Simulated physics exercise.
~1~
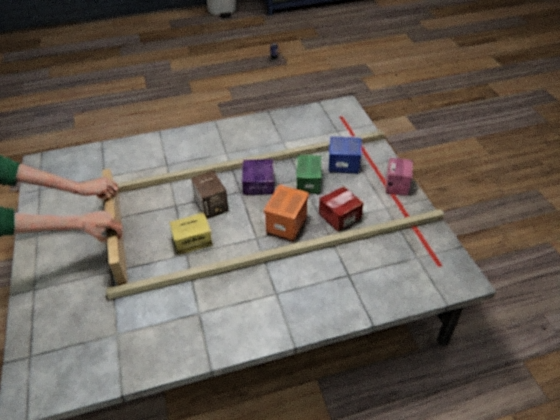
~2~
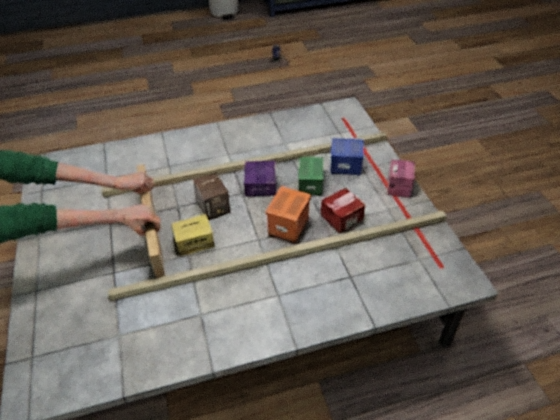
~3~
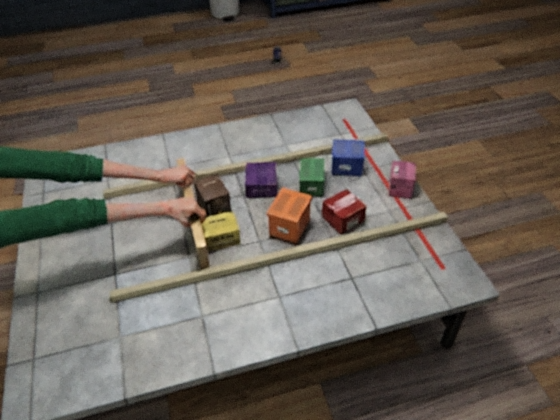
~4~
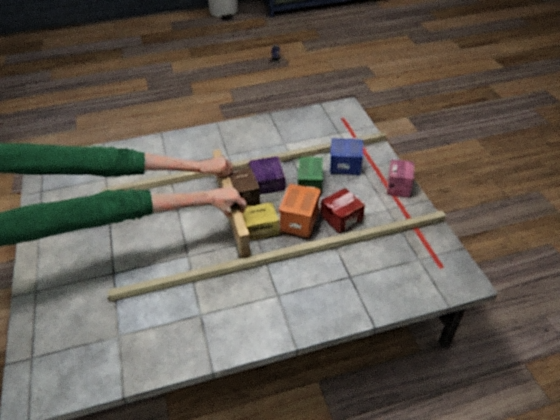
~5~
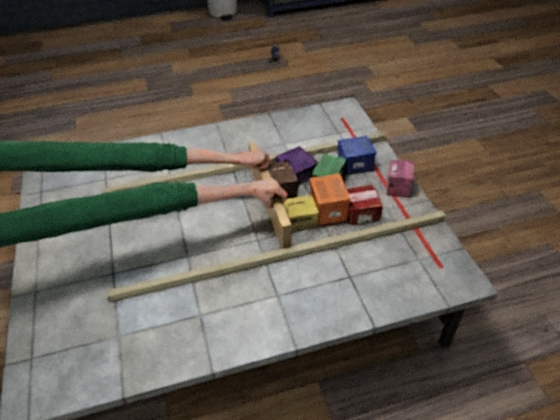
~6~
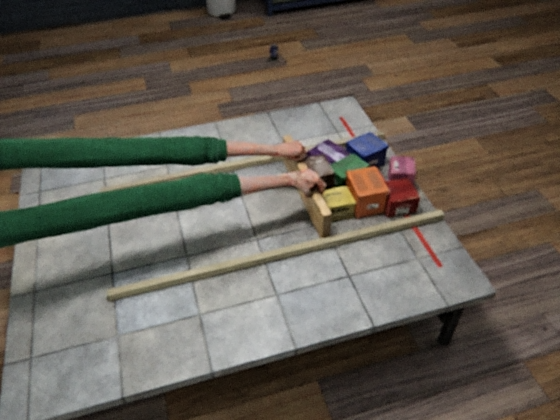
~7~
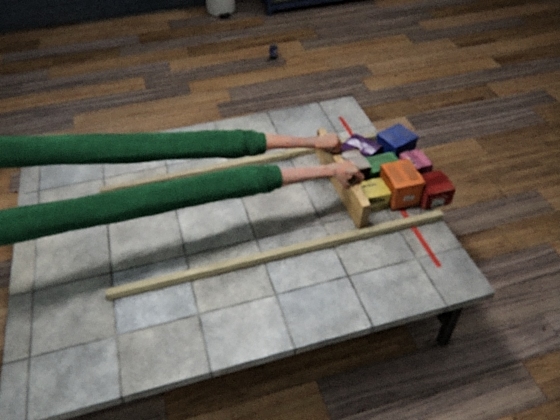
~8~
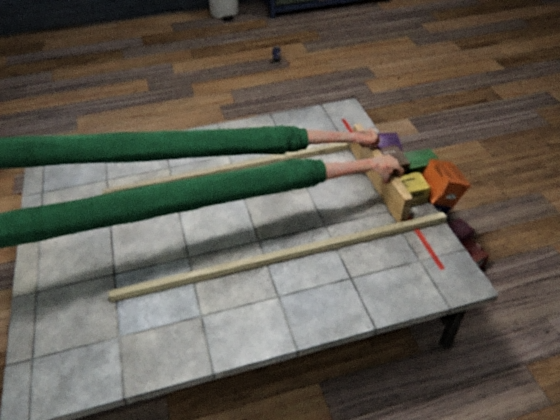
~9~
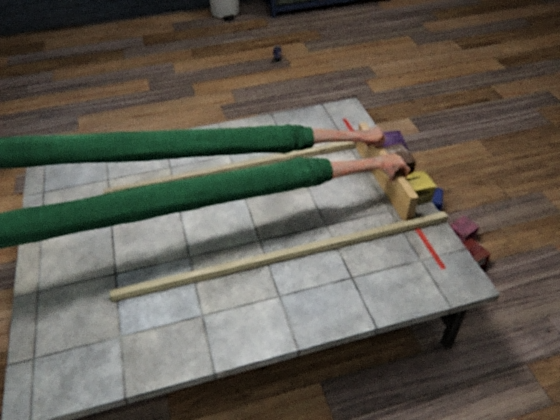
A wooden plank, pushed by two hands in green sleeves, slid right across a tiled platform, gathering up the colored boxes between two battens until it stopped by the red tape, with five boxes fallen off and the yellow, brown and purple ones still perched.
